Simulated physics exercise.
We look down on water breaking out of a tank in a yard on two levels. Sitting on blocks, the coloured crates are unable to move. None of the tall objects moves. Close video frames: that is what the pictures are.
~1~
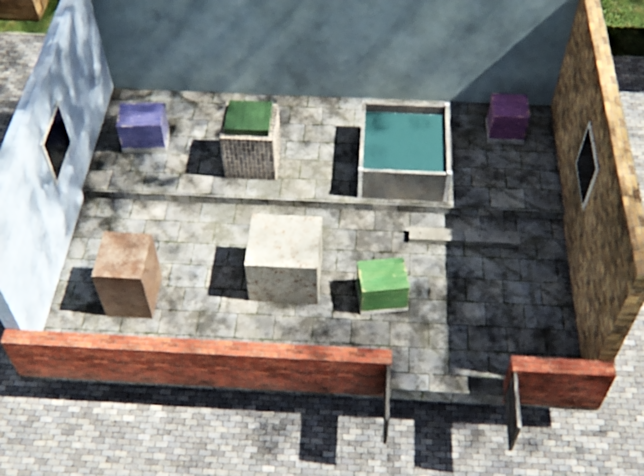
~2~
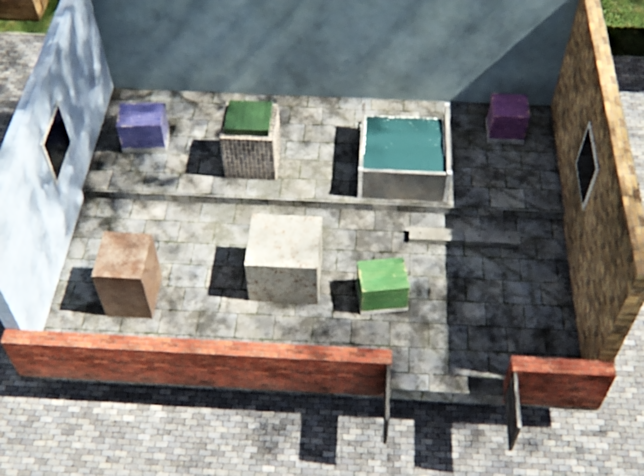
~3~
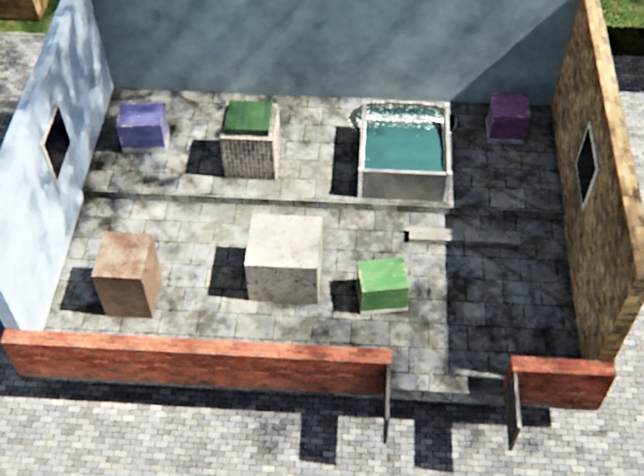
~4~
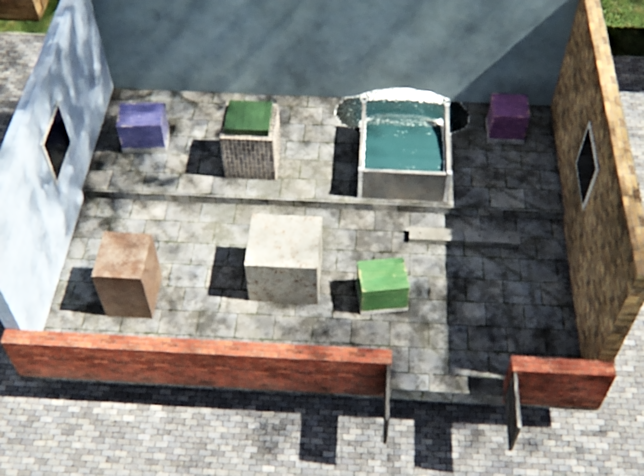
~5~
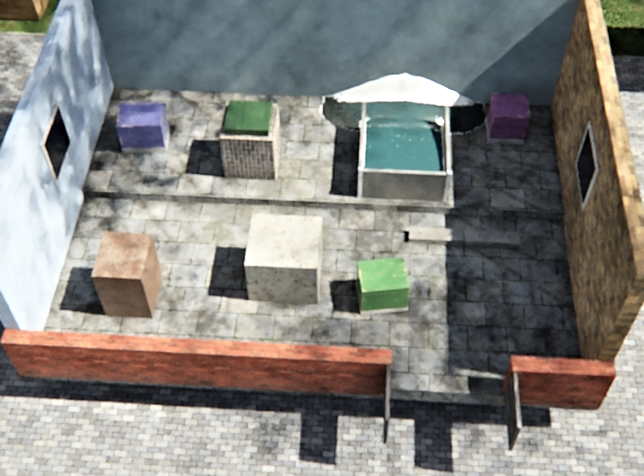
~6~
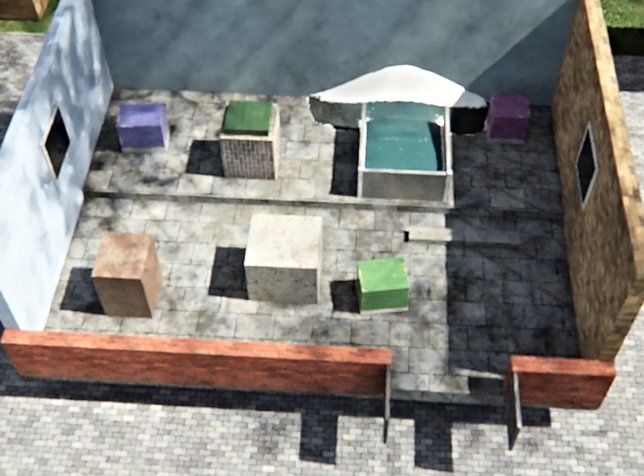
We see a walled, paved yard with coloured crates on blocks and an open tank of still, teal water; the water then pours out on the tank's far side and spreads sideways along the back wall, mostly leftward.
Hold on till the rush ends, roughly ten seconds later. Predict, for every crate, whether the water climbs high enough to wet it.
My prediction: The blue crate gets wetted; the purple crate gets wetted; the green crate remains dry.
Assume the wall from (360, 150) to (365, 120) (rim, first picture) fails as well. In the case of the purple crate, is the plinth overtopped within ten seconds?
Looks like the purple crate holds out.
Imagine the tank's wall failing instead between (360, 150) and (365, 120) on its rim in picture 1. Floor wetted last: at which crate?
That would be the purple one.
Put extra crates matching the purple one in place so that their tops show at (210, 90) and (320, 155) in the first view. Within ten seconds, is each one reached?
Order as asked: Flooded / unflooded.
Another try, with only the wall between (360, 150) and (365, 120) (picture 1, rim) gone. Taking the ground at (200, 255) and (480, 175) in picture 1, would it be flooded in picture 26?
Inundated, then untouched.
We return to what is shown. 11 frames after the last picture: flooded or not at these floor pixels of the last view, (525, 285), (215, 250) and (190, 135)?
In that order: Not flooded, clear, covered.
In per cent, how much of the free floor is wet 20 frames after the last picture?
About 40 per cent.
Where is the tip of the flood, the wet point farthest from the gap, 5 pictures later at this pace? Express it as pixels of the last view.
Approximate pixel: (235, 94).
A moment on, water covers 10 % of the floor; the blue crate not reached, the purple crate water round its plinth, the green crate not reached.
Next, water covers 25 % of the floor; the blue crate water round its plinth, the purple crate water round its plinth, the green crate not reached.
Then, water covers 40 % of the floor; the blue crate water round its plinth, the purple crate water round its plinth, the green crate not reached.
Later, water covers 60 % of the floor; the blue crate water round its plinth, the purple crate water round its plinth, the green crate water round its plinth.
In the end, water covers 85 % of the floor; the blue crate was topped, the purple crate was topped, the green crate stayed above the water.
